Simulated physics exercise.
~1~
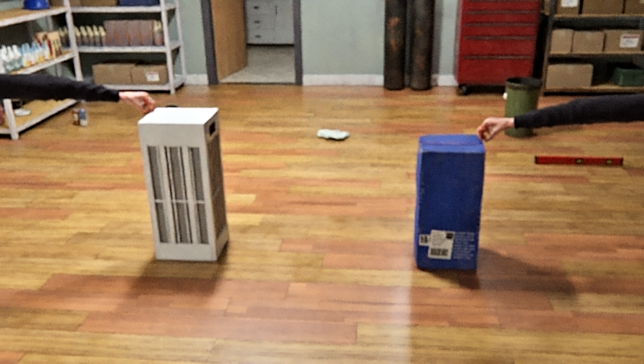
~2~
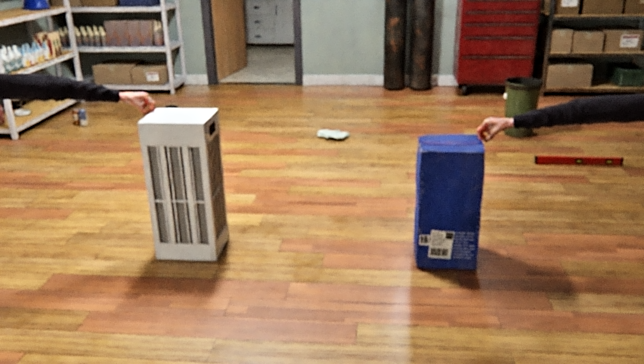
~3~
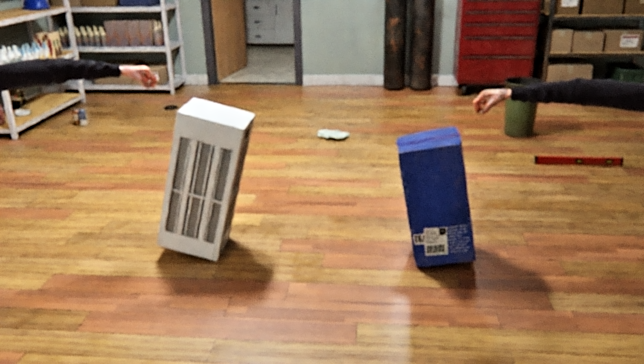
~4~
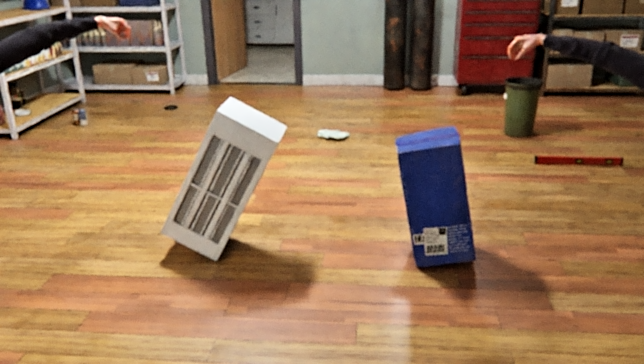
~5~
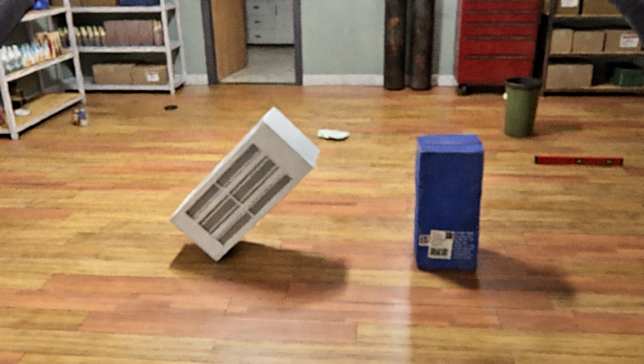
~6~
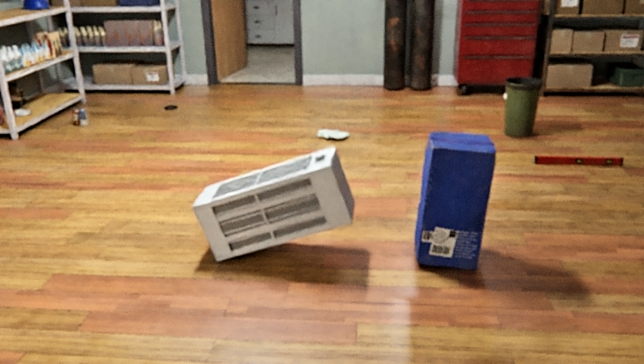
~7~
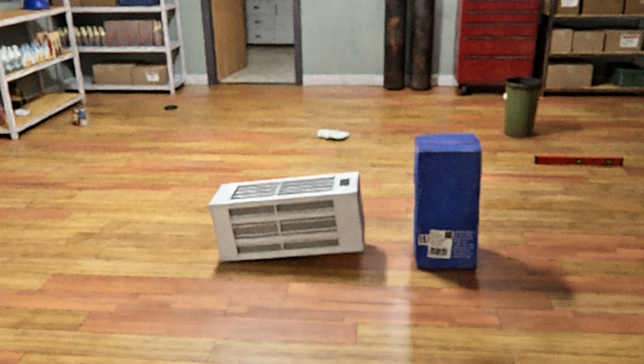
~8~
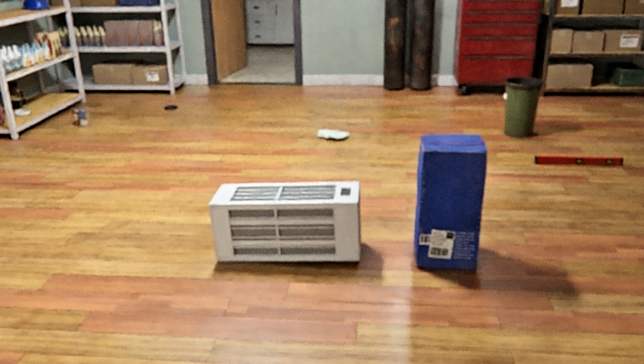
At the start, a tall white crate and a tall blue parcel stand upright on a wooden floor, with a hand reaching in from each side to touch their tops. The hands shove them inward, so the white crate leans right and the blue parcel leans left, and then both arms draw back out of view. The white crate keeps tipping further right while the blue parcel swings back upright. The crate drops onto its side as the parcel rocks slightly to the right. Finally, the white crate lies flat beside the blue parcel, which stands steady on its base.
